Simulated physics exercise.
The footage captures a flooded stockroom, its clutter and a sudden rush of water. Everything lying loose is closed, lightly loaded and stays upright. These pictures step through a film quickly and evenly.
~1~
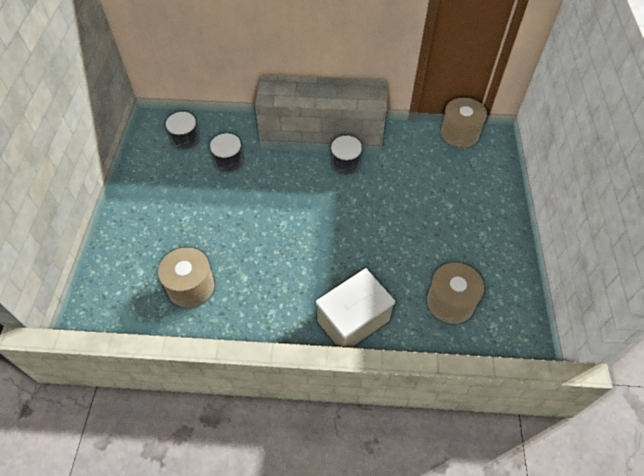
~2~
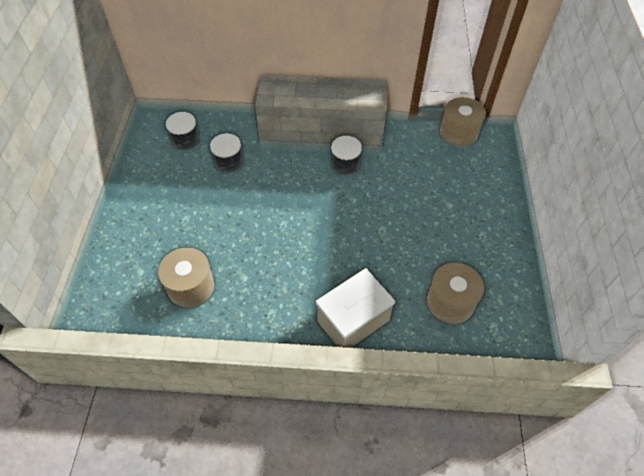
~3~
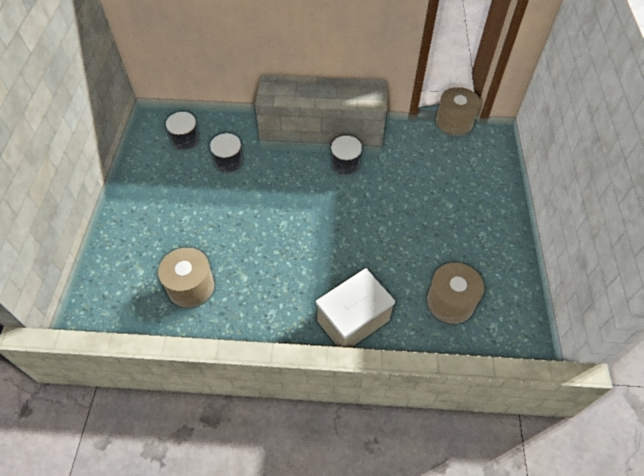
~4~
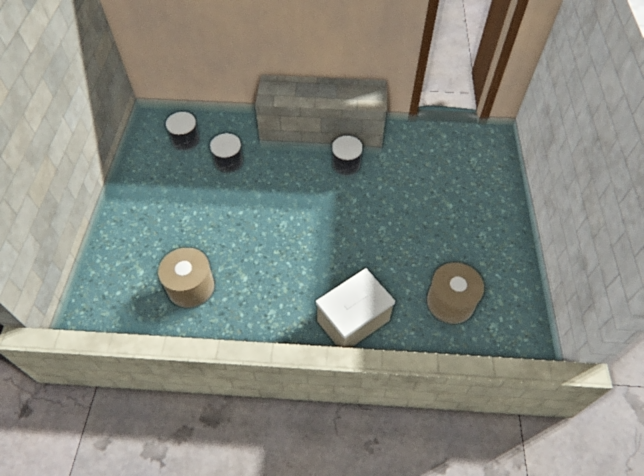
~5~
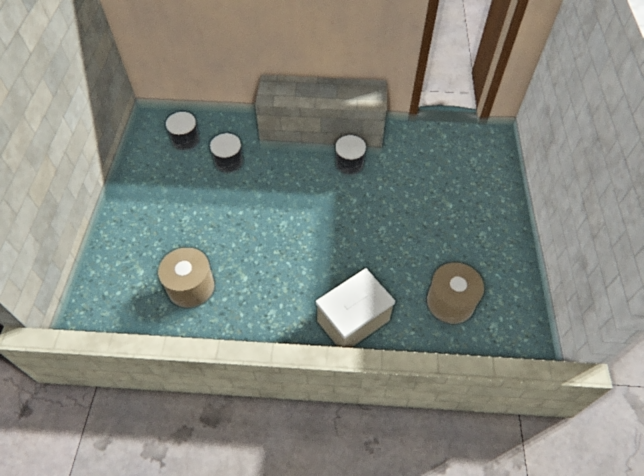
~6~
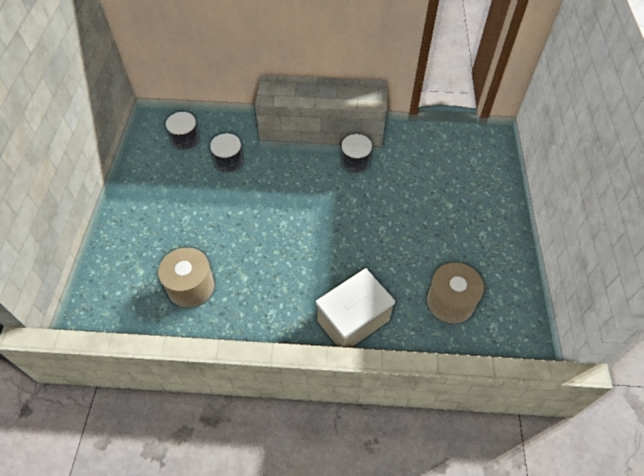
A brown door opens, a tan cylinder leaves through the doorway, and a dark tub drifts slightly right.
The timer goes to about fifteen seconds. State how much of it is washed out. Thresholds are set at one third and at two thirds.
Short of a third.
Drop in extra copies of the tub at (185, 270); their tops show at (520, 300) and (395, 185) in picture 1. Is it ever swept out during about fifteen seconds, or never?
Taking them in the order asked, the first is not removed while the second is removed.
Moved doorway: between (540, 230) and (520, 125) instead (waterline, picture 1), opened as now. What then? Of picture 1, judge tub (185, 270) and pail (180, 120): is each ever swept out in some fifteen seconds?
Outcome by order: Not lost; not lost.
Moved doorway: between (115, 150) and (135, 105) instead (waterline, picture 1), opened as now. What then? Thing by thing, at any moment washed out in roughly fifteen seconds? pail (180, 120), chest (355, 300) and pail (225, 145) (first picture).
One after the other: Washed out, no, through.
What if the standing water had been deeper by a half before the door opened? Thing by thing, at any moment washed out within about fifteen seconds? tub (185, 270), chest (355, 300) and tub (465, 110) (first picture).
Ordered answer: Retained; retained; flushed away.
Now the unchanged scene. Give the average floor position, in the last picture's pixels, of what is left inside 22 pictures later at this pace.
Somewhere near (318, 228) in the last view.
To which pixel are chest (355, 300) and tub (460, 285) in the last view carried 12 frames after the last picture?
Expect them at roughly (404, 294) and roughly (486, 257).
A moment on, 1 of 7 are out; 6 afloat.
Next, 2 of 7 are out; 5 afloat.
Later, 2 of 7 are out; 5 afloat.
In the end, 2 of 7 are out; 5 afloat.
